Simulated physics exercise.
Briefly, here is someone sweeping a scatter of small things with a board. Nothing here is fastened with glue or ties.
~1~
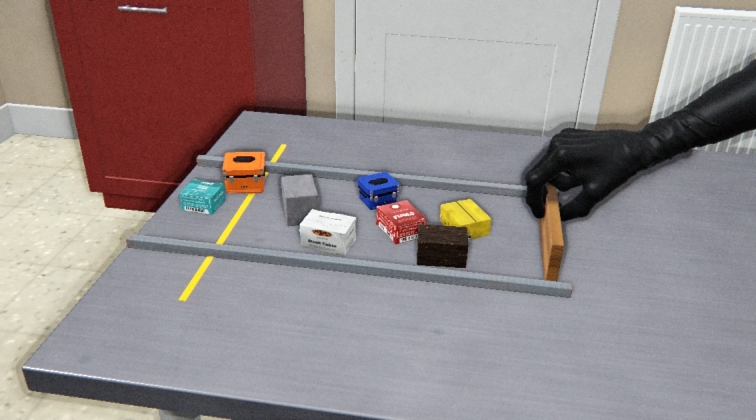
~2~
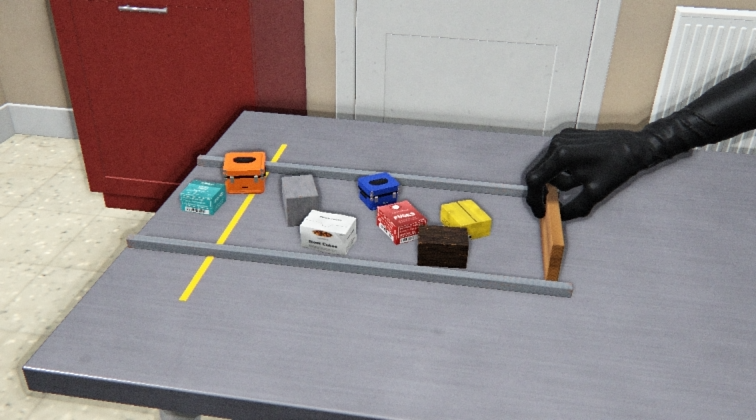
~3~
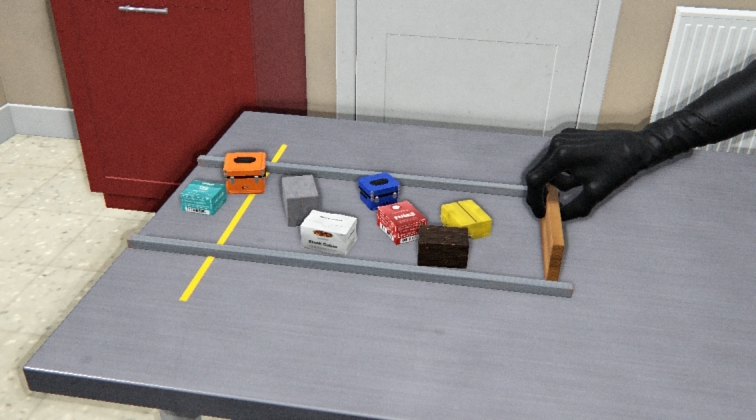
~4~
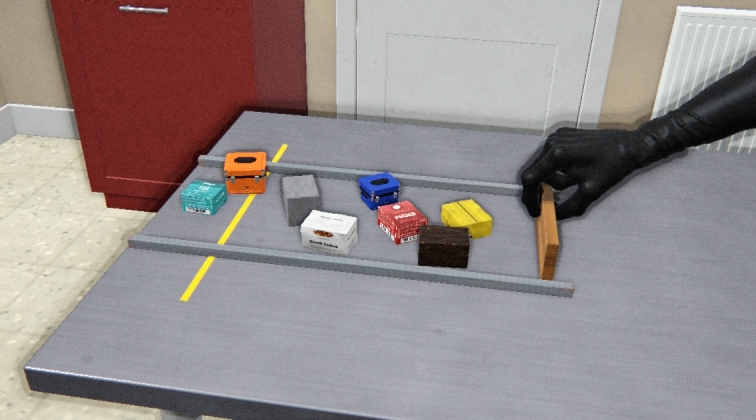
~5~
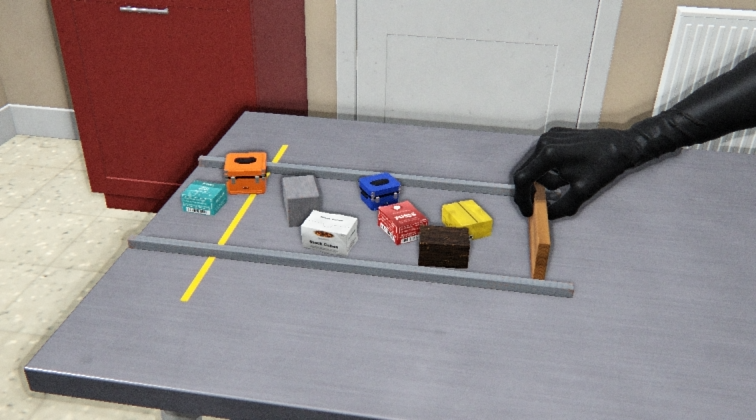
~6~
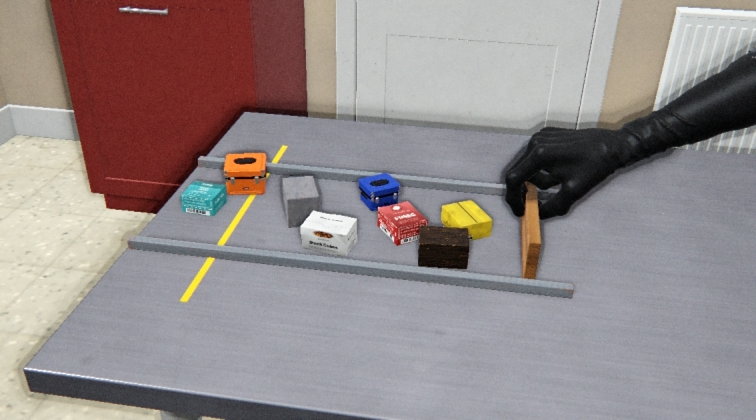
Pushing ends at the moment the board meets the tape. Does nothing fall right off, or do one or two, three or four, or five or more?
One or two fall off.
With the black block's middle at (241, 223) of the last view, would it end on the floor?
It stays put.
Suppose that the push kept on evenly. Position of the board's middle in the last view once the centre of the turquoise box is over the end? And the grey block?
With the turquoise box it sits around (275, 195), with the grey block around (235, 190).
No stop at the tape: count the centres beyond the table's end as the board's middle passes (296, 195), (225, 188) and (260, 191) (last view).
0; 3; 1.
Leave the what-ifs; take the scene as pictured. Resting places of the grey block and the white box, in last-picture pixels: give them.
The first comes to rest at (167, 200), and the second at (152, 226).
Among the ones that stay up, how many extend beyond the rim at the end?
The count would be 2.
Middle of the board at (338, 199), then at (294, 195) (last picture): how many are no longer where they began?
Note: First position 6; second position 7.
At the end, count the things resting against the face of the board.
That would be 3 of them.
A little later, none off yet; turquoise box at rest near (204, 198); orange case at rest near (246, 174); grey block at rest near (301, 201).
Next, none off yet; turquoise box at rest near (204, 198); orange case at rest near (246, 174); grey block shifted about its own width near (274, 200).
Later still, none off yet; turquoise box shifted about its own width near (168, 201); orange case moving near (242, 173); grey block shifted well along near (203, 199).
When it is over, the number that fall off is one or two; down, turquoise box.
